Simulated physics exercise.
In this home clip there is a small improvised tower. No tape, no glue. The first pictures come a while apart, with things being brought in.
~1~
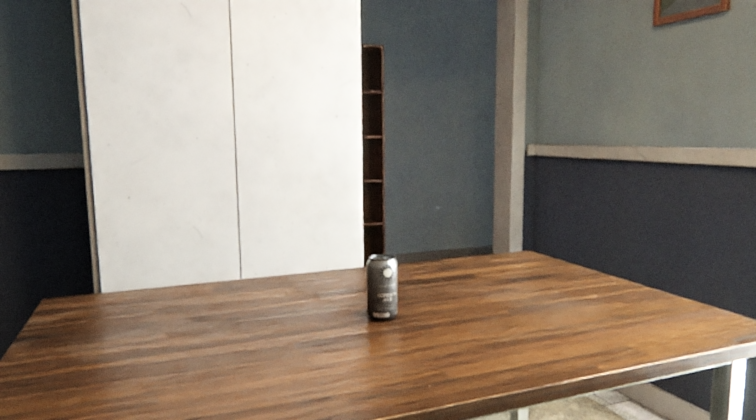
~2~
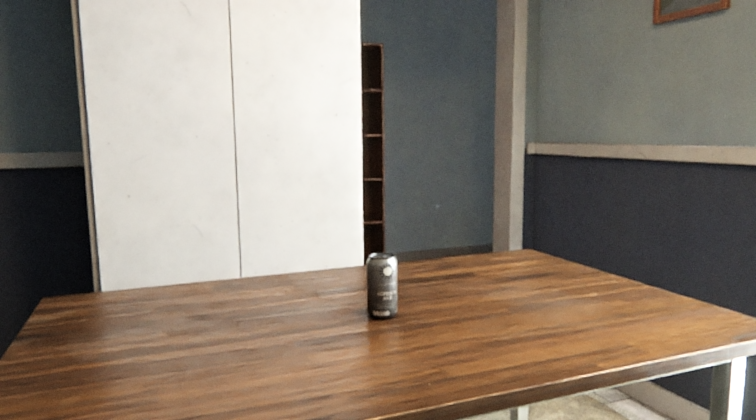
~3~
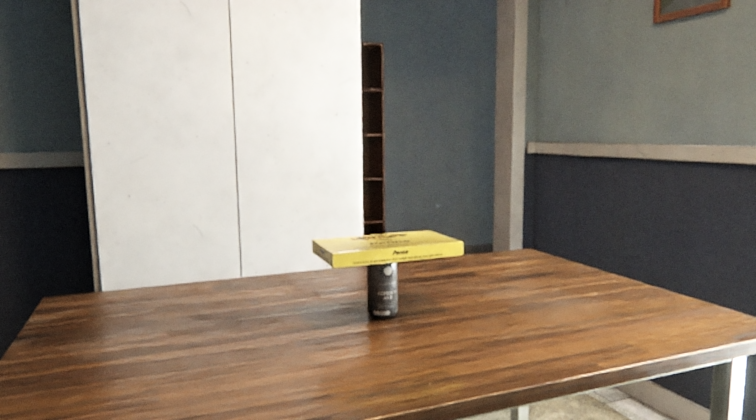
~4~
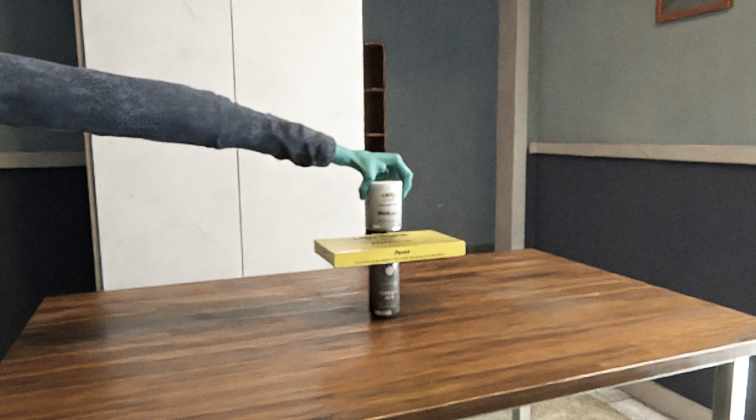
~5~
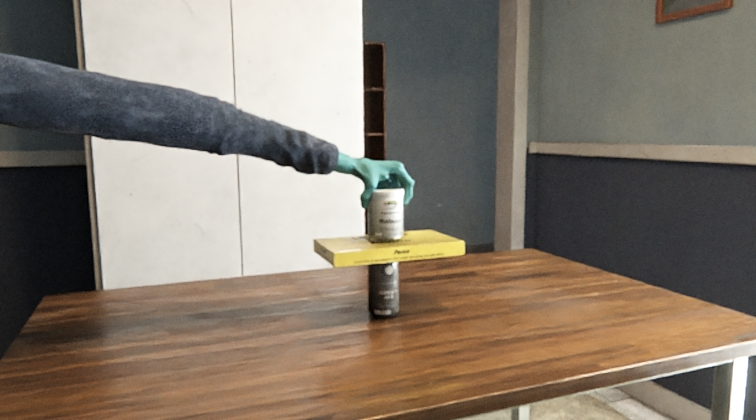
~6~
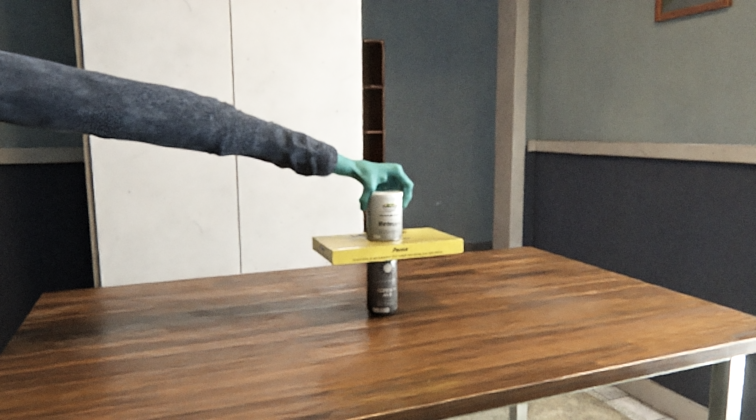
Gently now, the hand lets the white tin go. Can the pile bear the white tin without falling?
Yes, it bears it.
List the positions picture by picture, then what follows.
In the first frame, the last thing is not in view yet; grey can (382, 287).
In the second frame, the last thing is not in view yet; grey can (382, 286).
In the third frame, the last thing is not in view yet; grey can (382, 285).
In the fourth frame, coming down; white tin (383, 205); grey can (384, 285).
In the fifth frame, coming down; white tin (385, 213); grey can (384, 285).
In the sixth frame, set down, still held; white tin (384, 215); grey can (382, 283).
Then, 0.30 s after the last picture, nothing has stirred.
Then, 0.70 s after the last picture, white tin resting near (384, 216).
At rest, all 3 in place. Seen from the same camera at the end, white tin near (384, 216). The stack holds.
